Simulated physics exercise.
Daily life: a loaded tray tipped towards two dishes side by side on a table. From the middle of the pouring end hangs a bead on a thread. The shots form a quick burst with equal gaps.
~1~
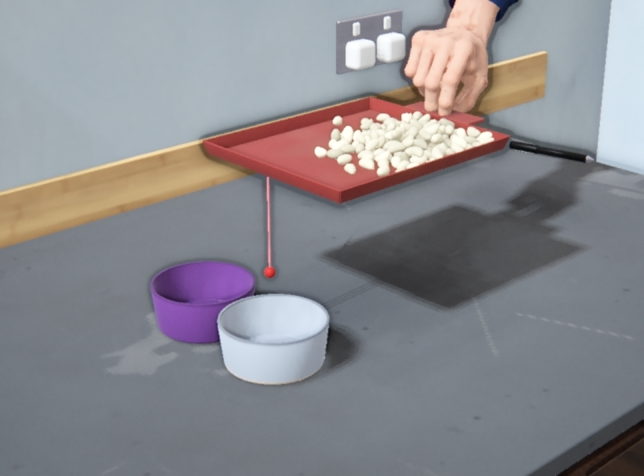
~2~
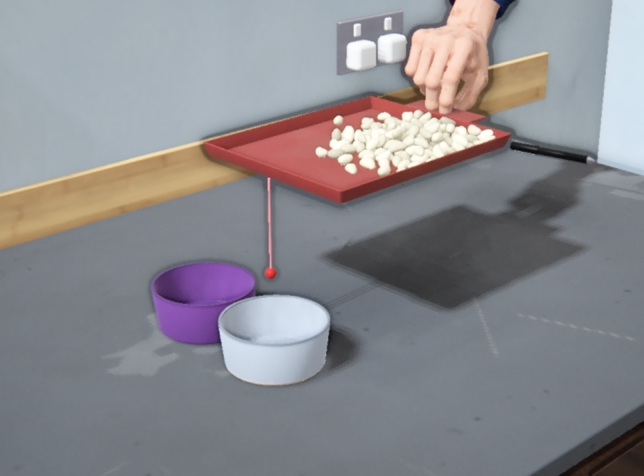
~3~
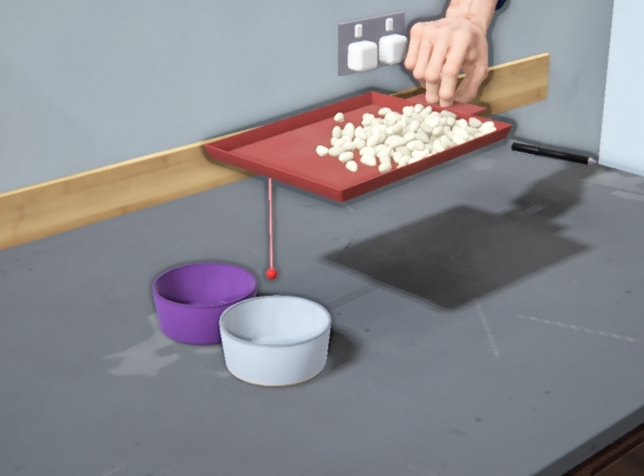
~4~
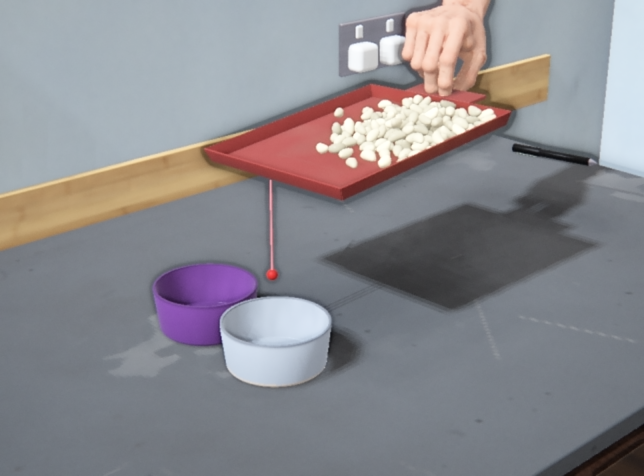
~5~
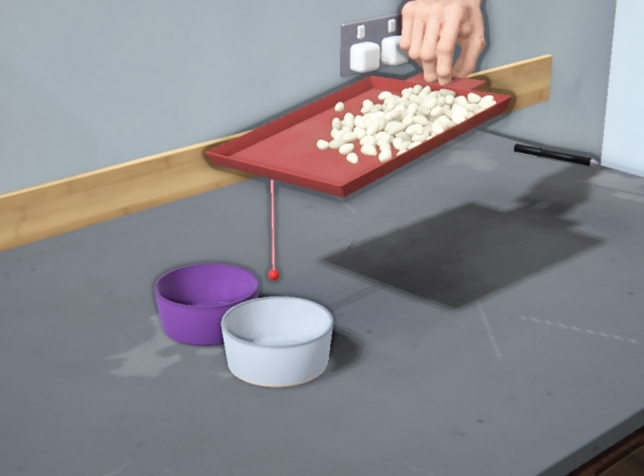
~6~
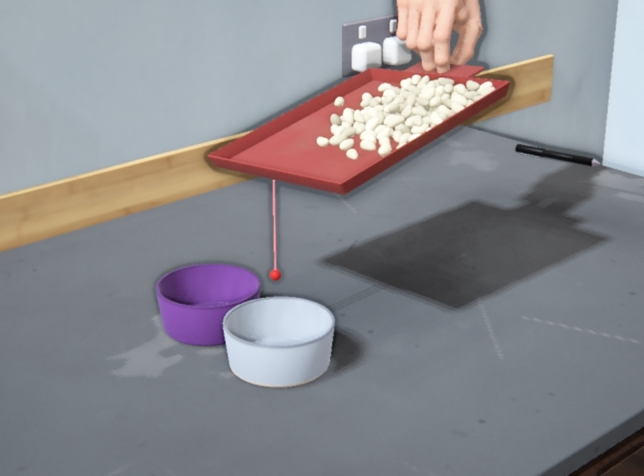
The video shows a hand holding a red tray of white beans above a purple dish and a pale dish, a red bead hanging beneath; the hand raises the far end slightly, tilting the tray gently towards its near left corner.
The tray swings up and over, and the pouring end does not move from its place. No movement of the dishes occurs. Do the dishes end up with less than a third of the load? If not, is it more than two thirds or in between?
What lands in the dishes is going to run from one to two thirds of the load.
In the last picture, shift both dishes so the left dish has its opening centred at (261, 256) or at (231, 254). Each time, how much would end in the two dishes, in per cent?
You'd get 20 in a hundred the first time and 40 in a hundred the second.
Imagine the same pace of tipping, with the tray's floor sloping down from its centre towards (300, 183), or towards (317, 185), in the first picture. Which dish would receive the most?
Try one: Right-side dish; try two: Right-side dish.
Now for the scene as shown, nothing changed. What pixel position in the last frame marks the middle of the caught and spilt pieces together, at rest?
The centre ends up roughly at (202, 307).
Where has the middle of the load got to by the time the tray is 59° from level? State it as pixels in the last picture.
The middle of the load sits near (239, 161).
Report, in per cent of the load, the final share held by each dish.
Left dish: Around 50 in a hundred; right dish: Around 0 in a hundred.
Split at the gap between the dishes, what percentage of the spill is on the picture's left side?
Roughly 80 percent.
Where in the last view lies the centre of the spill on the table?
Their middle ends up at roughly (184, 287).
Soon, tray tipped steeply; about two thirds on the tray; a stray few in the right dish; a small part in the left dish; a small part outside both; a small part in the air.
A while on, tray tipped right over; a stray few in the right dish; about half in the left dish; about a third outside both; a small part in the air.
Towards the end, tray tipped past a quarter turn; a stray few in the right dish; about half in the left dish; about half outside both.
Finally, tray tipped past a quarter turn; a stray few in the right dish; about half in the left dish; about half outside both.
